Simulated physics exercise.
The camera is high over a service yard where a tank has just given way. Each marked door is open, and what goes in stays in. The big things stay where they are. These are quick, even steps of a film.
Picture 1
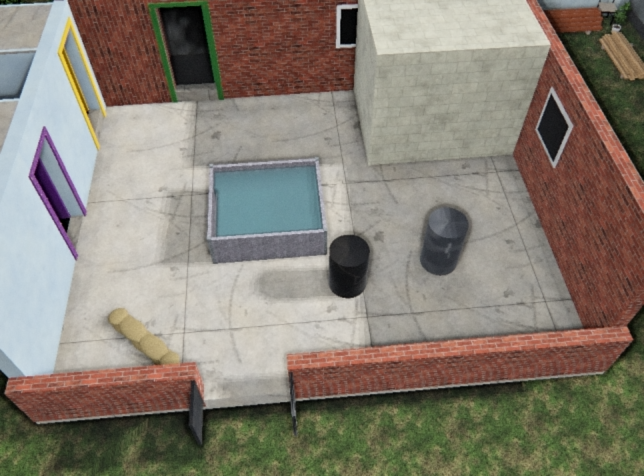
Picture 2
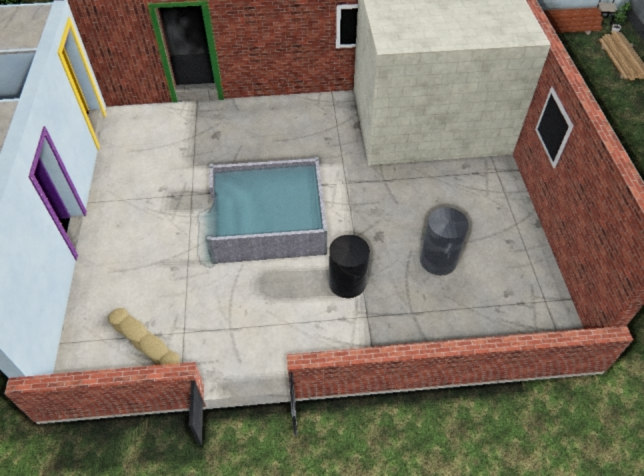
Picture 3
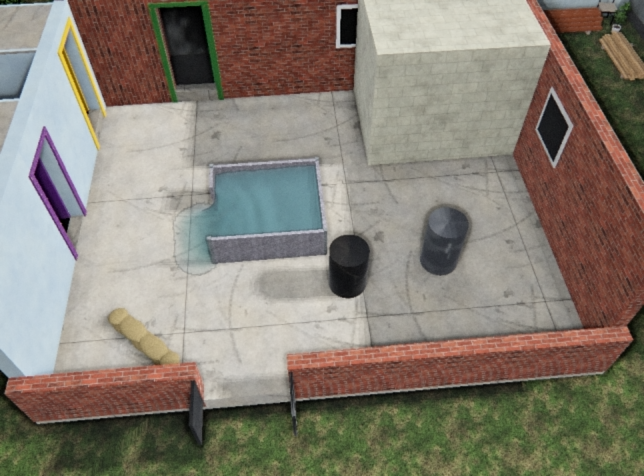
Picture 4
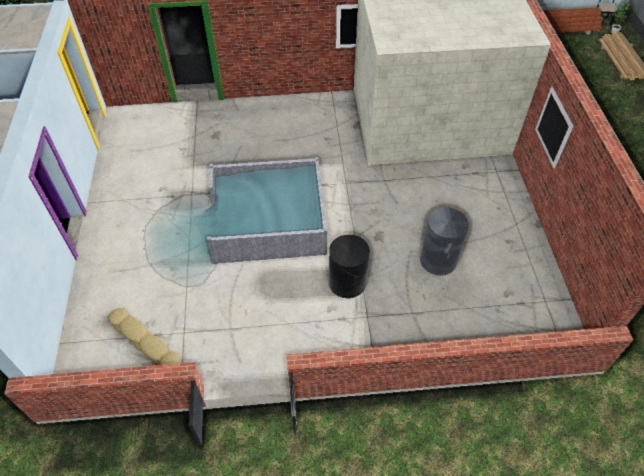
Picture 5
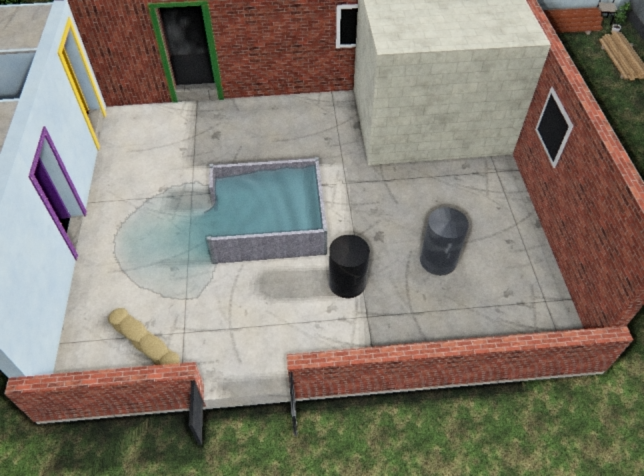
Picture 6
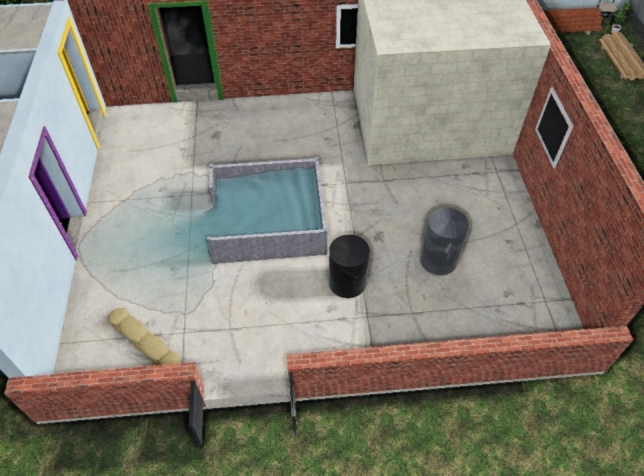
Water pours from the left side of a square tank and spreads leftward across the concrete.
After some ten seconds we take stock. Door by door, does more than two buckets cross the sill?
One by one: The green door holds within the limit; the purple door floods; the yellow door holds within the limit.
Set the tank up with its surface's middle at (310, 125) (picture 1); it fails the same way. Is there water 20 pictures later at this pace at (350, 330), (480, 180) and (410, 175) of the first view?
In that order: Not flooded, no water, clear.
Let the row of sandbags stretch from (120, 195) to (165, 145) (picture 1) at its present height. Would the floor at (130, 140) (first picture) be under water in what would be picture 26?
At that place: Wet.
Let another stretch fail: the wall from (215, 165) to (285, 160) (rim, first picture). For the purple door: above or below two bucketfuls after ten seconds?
One by one: Purple door takes less.
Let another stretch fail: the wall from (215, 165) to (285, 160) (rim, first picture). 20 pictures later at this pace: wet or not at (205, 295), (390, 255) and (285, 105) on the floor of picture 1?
In that order: Dry, not flooded, flooded.
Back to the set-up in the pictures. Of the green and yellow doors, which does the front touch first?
The yellow door.
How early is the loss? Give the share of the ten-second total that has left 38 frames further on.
I make it 80 per cent.
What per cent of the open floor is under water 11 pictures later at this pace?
About 20 per cent.
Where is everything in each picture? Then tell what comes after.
The tank at (266, 200) is whole and still, in the first picture.
Water pours out at (216, 229) and has run to (209, 263), in the second picture.
Water pours out at (216, 229) and has run to (185, 213), in the third picture.
Water pours out at (216, 230) and has run to (151, 225), in the fourth picture.
The front is at (121, 233), out from the gap at (216, 230), in the fifth picture.
The front is at (85, 251), out from the gap at (216, 229), in the sixth picture.
A moment on, water covers 15 % of the floor; the green door not reached, the purple door over two buckets in, the yellow door not reached.
Next, water covers 20 % of the floor; the green door not reached, the purple door far over two buckets in, the yellow door wet at the sill, nothing in.
Then, water covers 30 % of the floor; the green door not reached, the purple door far over two buckets in, the yellow door wet at the sill, nothing in.
Later, water covers 50 % of the floor; the green door wet at the sill, nothing in, the purple door far over two buckets in, the yellow door wet at the sill, nothing in.
In the end, water covers 70 % of the floor; the green door wet at the sill, nothing in, the purple door far over two buckets in, the yellow door wet at the sill, nothing in.
